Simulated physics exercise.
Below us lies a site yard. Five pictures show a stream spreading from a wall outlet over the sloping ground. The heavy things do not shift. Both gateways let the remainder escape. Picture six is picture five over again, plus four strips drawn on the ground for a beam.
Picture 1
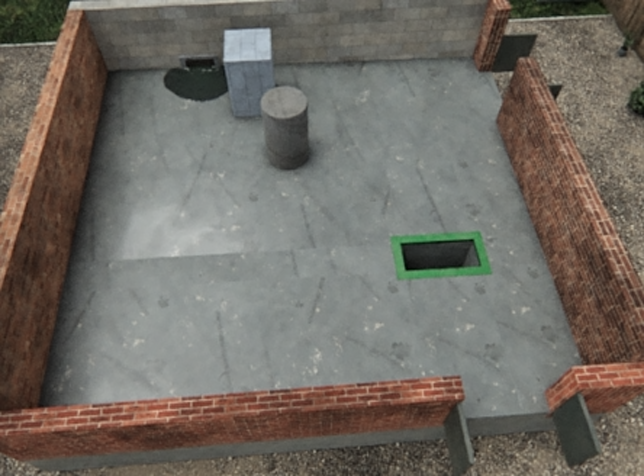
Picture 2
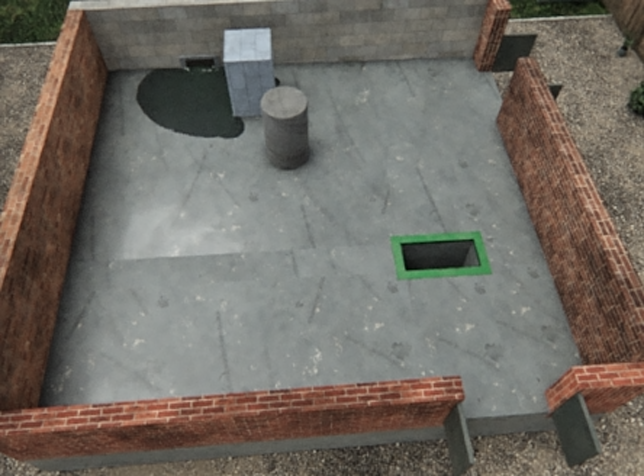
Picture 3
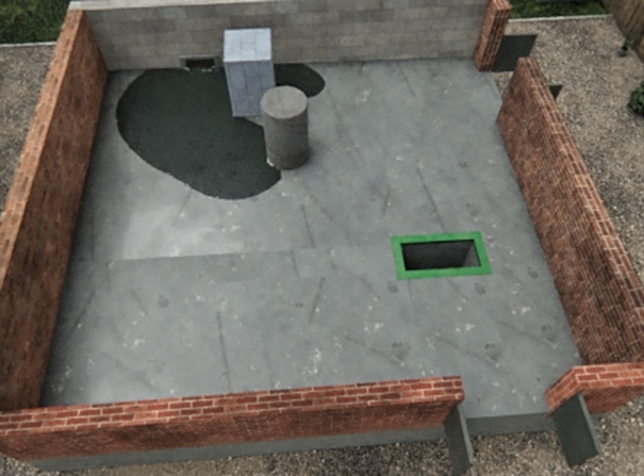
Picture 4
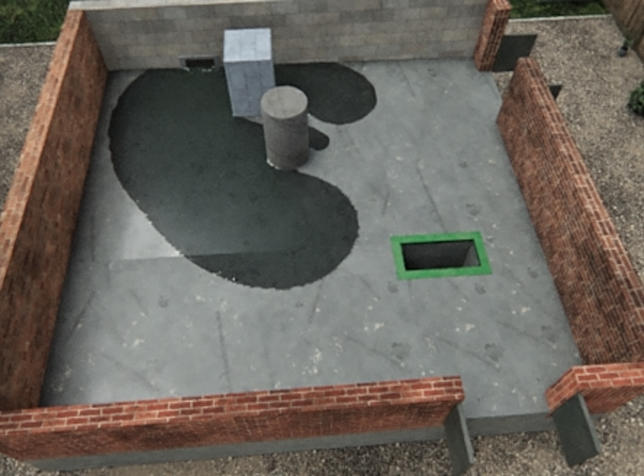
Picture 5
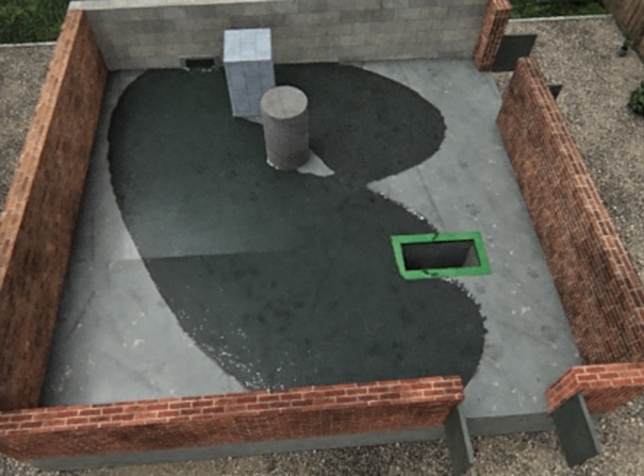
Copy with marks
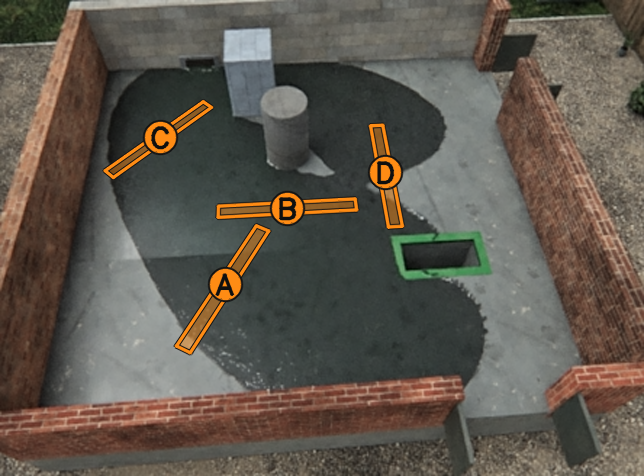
Dark water spreading from the back wall across a brick-walled concrete yard, passing around a block and cylinder and reaching a green-edged gully.
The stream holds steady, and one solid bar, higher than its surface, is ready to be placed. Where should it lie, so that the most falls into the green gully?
Best: A.
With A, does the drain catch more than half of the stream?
No, it does not.
On the marked copy, A from (183, 349) to (262, 228); B from (218, 211) to (355, 204); C from (109, 174) to (207, 104); D from (395, 226) to (376, 125).
Choosing A, about 26 % of the stream goes into the green gully, about 74 % out by the gates.
Choosing B, about 18 % of the stream goes into the green gully, about 82 % out by the gates.
Choosing C, about 18 % of the stream goes into the green gully, about 81 % out by the gates.
Choosing D, about 18 % of the stream goes into the green gully, about 81 % out by the gates.
